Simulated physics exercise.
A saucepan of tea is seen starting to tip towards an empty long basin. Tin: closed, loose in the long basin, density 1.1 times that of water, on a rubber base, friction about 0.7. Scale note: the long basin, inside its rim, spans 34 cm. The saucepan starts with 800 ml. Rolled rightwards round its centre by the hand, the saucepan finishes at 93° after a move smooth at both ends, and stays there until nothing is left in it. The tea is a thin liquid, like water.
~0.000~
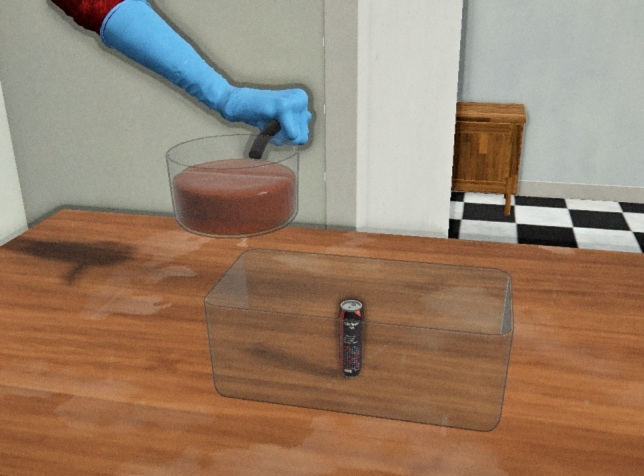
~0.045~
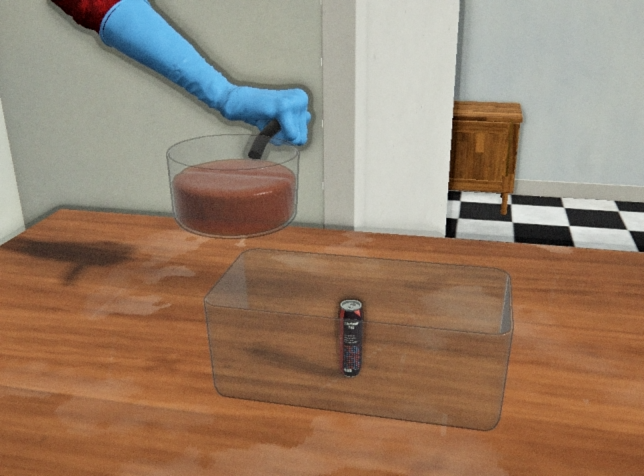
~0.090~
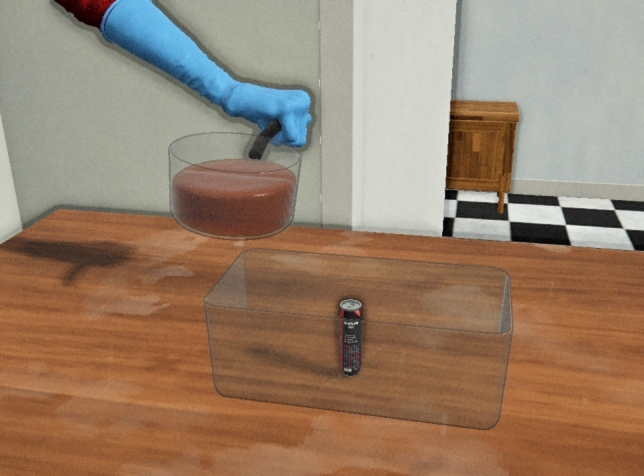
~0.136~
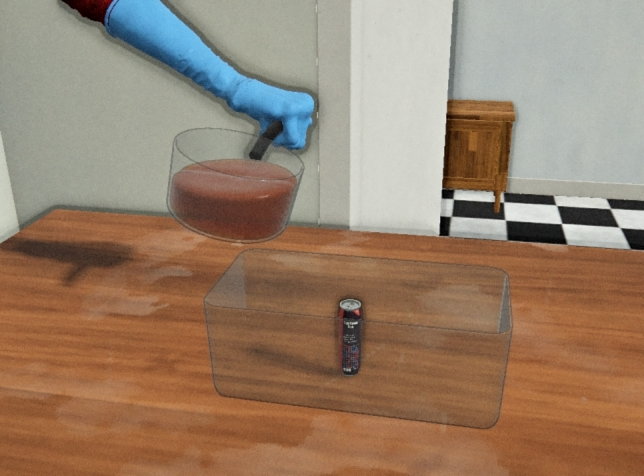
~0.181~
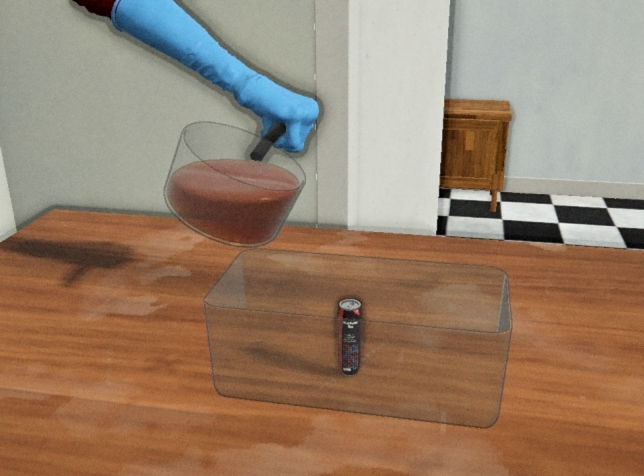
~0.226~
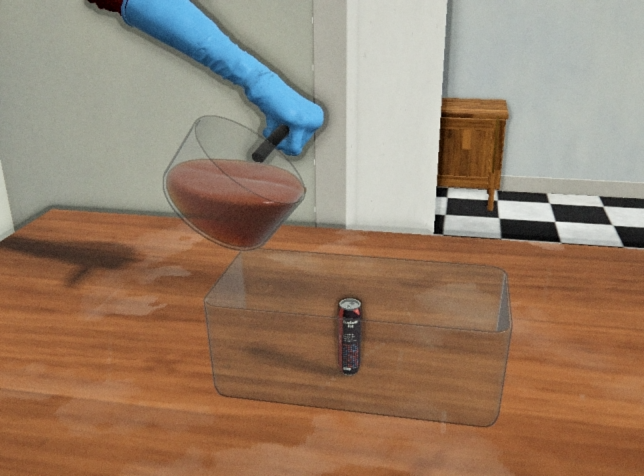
A blue-gloved hand with a red sleeve grips the dark handle of a clear saucepan of reddish-brown tea above a wooden table, seen from slightly above. Below it sits a long transparent basin with a small dark and red tin inside, while a wooden cabinet stands on a checkered floor behind at right. The hand rolls the saucepan steadily rightwards, slowly then faster, as the view drifts slightly.
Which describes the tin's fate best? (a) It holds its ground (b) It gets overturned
It gets overturned (b).
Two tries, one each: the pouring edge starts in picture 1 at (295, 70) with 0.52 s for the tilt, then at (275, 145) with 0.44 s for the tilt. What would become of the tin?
In the first try it remains standing; in the second it comes down.
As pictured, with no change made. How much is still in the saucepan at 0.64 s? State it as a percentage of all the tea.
Close to 14 percent of the total.
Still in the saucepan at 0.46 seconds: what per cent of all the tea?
Roughly 38 per cent.
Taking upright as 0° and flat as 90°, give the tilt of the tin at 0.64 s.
Tilt: Around 5 degrees.
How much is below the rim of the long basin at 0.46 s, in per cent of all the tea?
The basin holds roughly 26 in a hundred parts at that moment.
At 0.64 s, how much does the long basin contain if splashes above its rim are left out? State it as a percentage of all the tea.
Near 78 in a hundred.
After 0.46 s the tilt is 90° and 39 per cent is still to pour; the tin stands where it began.
After 0.64 s the tilt is 93° and 15 per cent is still to pour; the tin leans 4°.
After 0.82 s the tilt is 93° and 6 per cent is still to pour; the tin leans 49°.
After 1.02 s the tilt is 93° and 2 per cent is still to pour; the tin lies on its side.
In the end the tin lies on its side.
